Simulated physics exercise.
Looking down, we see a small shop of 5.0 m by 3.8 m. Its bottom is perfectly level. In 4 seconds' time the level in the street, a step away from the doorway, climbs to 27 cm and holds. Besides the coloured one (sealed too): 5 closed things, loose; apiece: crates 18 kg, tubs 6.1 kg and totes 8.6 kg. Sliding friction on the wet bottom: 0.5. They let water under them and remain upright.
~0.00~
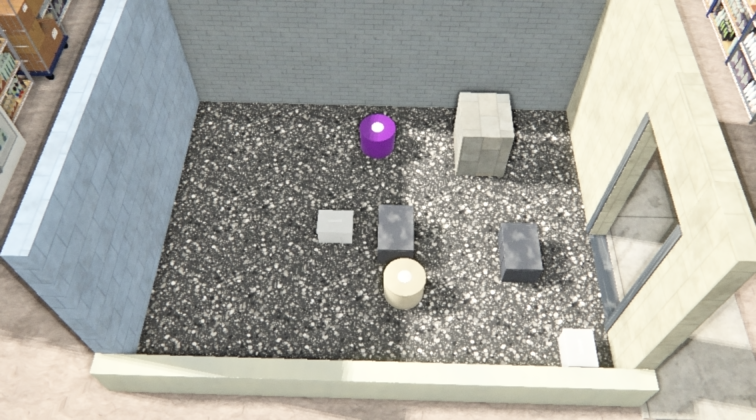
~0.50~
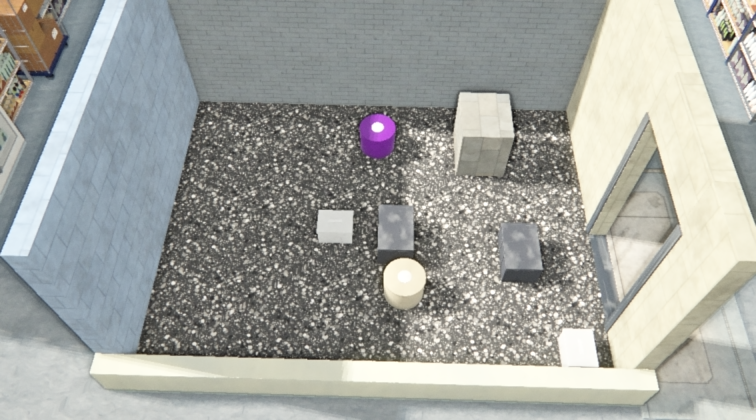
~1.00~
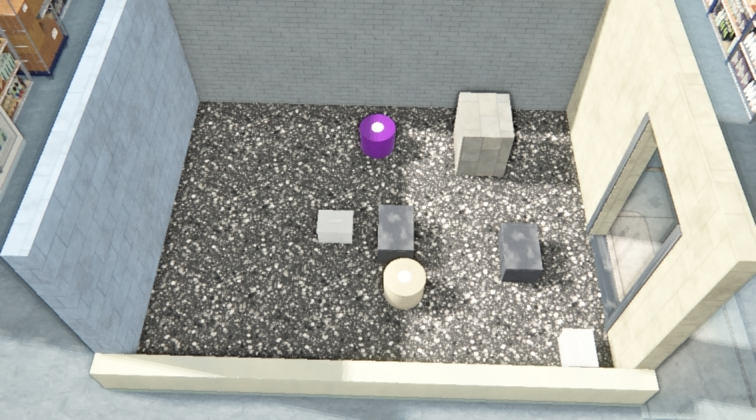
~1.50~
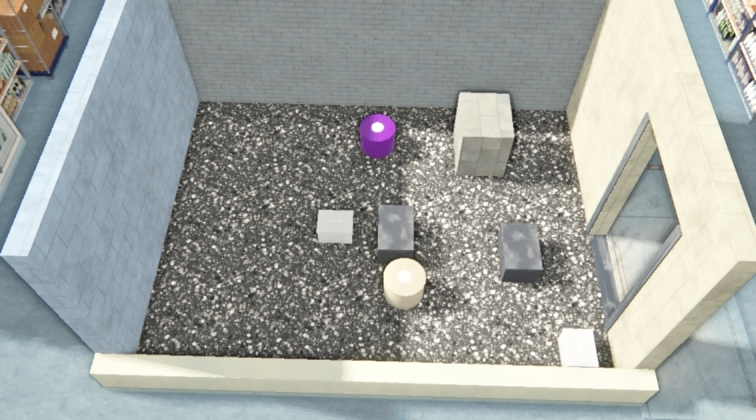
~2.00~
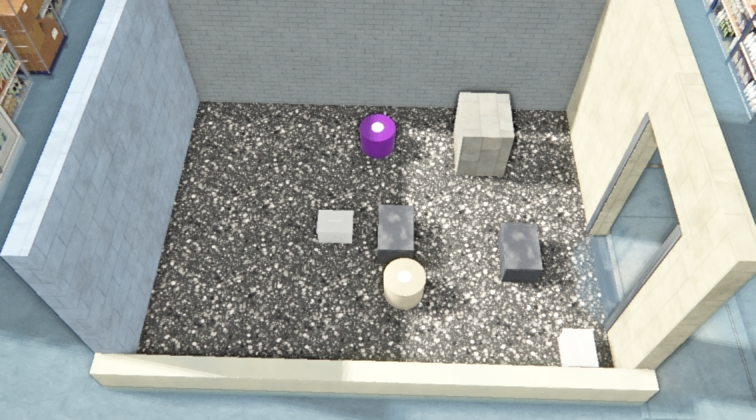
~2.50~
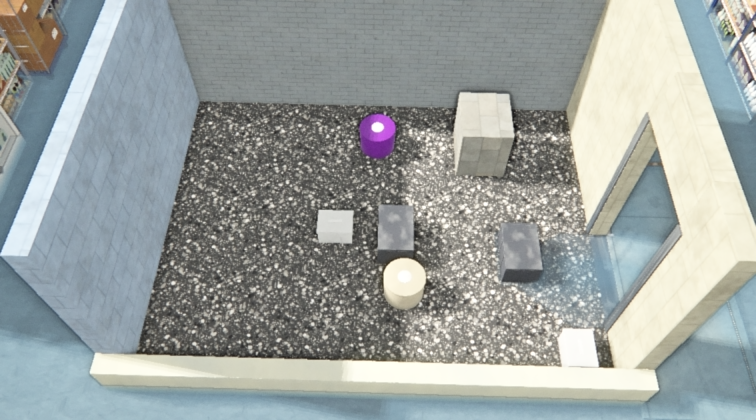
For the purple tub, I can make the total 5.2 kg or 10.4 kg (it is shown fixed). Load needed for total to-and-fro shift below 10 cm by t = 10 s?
Winning option: None.
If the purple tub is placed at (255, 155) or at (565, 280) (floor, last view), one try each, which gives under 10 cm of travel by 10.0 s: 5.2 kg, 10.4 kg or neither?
In order, no load succeeds and no load succeeds.
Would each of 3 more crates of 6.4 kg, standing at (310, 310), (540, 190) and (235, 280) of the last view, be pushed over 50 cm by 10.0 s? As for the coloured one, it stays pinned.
Listed in order, they go over the bar, beneath the bar, over the bar.
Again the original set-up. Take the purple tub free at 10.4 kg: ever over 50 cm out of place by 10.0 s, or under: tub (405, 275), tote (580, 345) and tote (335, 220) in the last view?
Taking them in order: Beyond the mark, within the mark and within the mark.
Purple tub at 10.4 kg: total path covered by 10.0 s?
Roughly 200 centimetres.
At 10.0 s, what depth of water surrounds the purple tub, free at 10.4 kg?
Roughly 14 cm.
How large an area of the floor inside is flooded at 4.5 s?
Wet area: Approx. 7.0 m2.
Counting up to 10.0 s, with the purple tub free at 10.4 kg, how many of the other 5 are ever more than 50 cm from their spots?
That adds up to 2.
After 3.5 s the purple tub would be 0 cm from its start with 5.2 kg and 0 cm from its start with 10.4 kg; 0 cm of water round it then.
After 4.5 s the purple tub would be 0 cm from its start with 5.2 kg and 0 cm from its start with 10.4 kg; 0 cm of water round it then.
After 7.0 s the purple tub would be 116 cm from its start with 5.2 kg and 41 cm from its start with 10.4 kg; 5 cm of water round it then.
After 10.0 s the purple tub would be 199 cm from its start with 5.2 kg and 113 cm from its start with 10.4 kg; 14 cm of water round it then.
